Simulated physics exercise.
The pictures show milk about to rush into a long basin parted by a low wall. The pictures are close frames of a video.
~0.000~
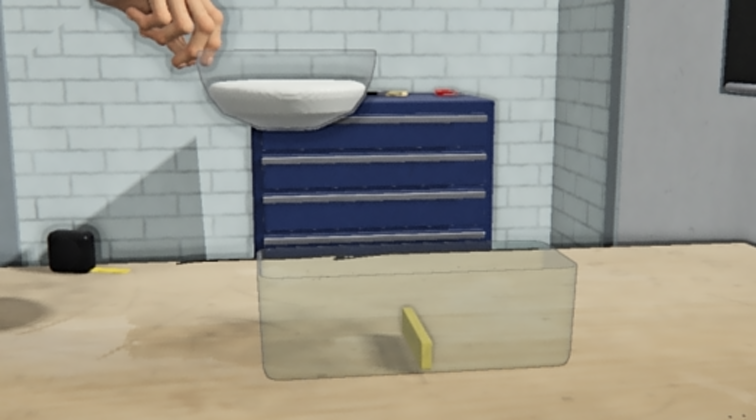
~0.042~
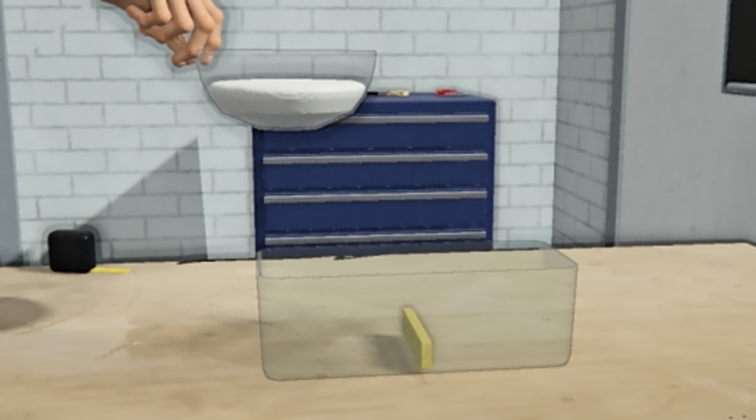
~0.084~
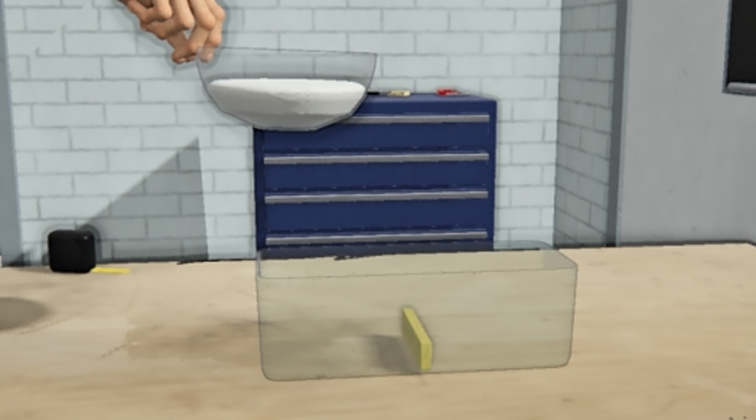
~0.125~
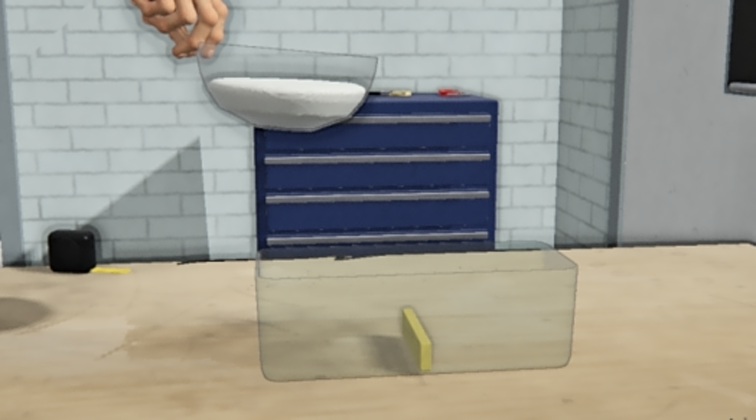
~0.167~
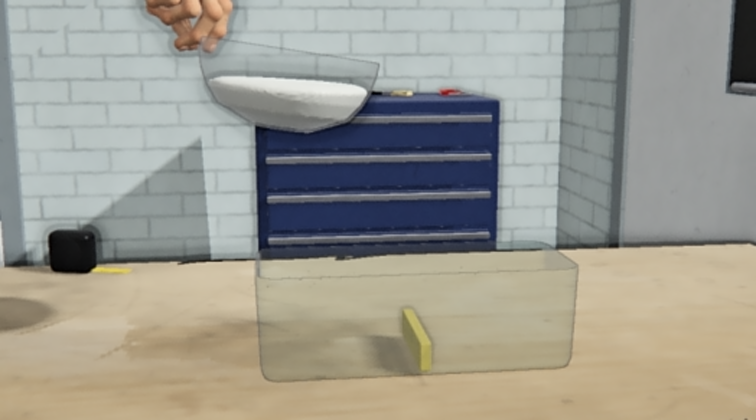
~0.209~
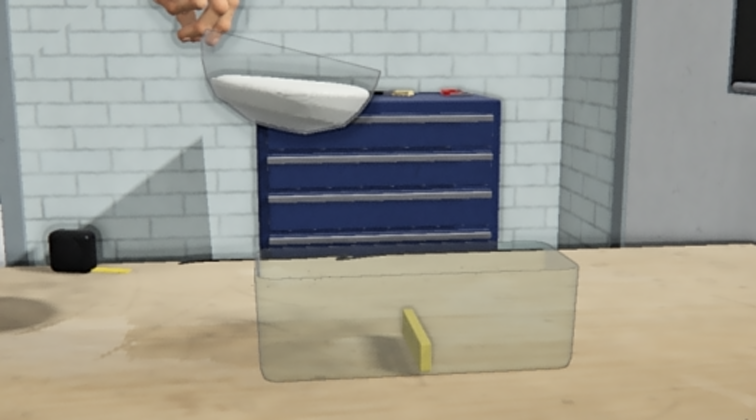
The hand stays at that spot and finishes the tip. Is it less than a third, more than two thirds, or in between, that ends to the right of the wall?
In the end from a third to two thirds is right of the wall.
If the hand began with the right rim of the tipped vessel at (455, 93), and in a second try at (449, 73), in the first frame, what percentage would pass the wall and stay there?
In turn 80 and 80 in a hundred.
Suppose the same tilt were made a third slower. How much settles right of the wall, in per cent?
Roughly 55 in a hundred.
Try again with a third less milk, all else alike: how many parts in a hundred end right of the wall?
Some 40 per cent.
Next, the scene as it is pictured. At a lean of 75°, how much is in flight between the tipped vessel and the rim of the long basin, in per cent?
Roughly 55 in a hundred.
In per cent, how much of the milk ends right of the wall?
Some 50 per cent.
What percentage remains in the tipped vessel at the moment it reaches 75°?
Near 40 %.
Then, 0.57 s in, the tilt is 75° and 38 per cent is still to pour, 1 is left of the wall and 6 right of it.
Then, 0.83 s in, the tilt is 107° and 1 per cent is still to pour, 40 is left of the wall and 50 right of it.
Then, 1.11 s in, the tilt is 109° and 0 per cent is still to pour, 48 is left of the wall and 50 right of it.
Then, 1.41 s in, the tilt is 109° and 0 per cent is still to pour, 48 is left of the wall and 50 right of it.
Finally, 48 per cent lies left of the wall, 50 right of it and 2 outside.
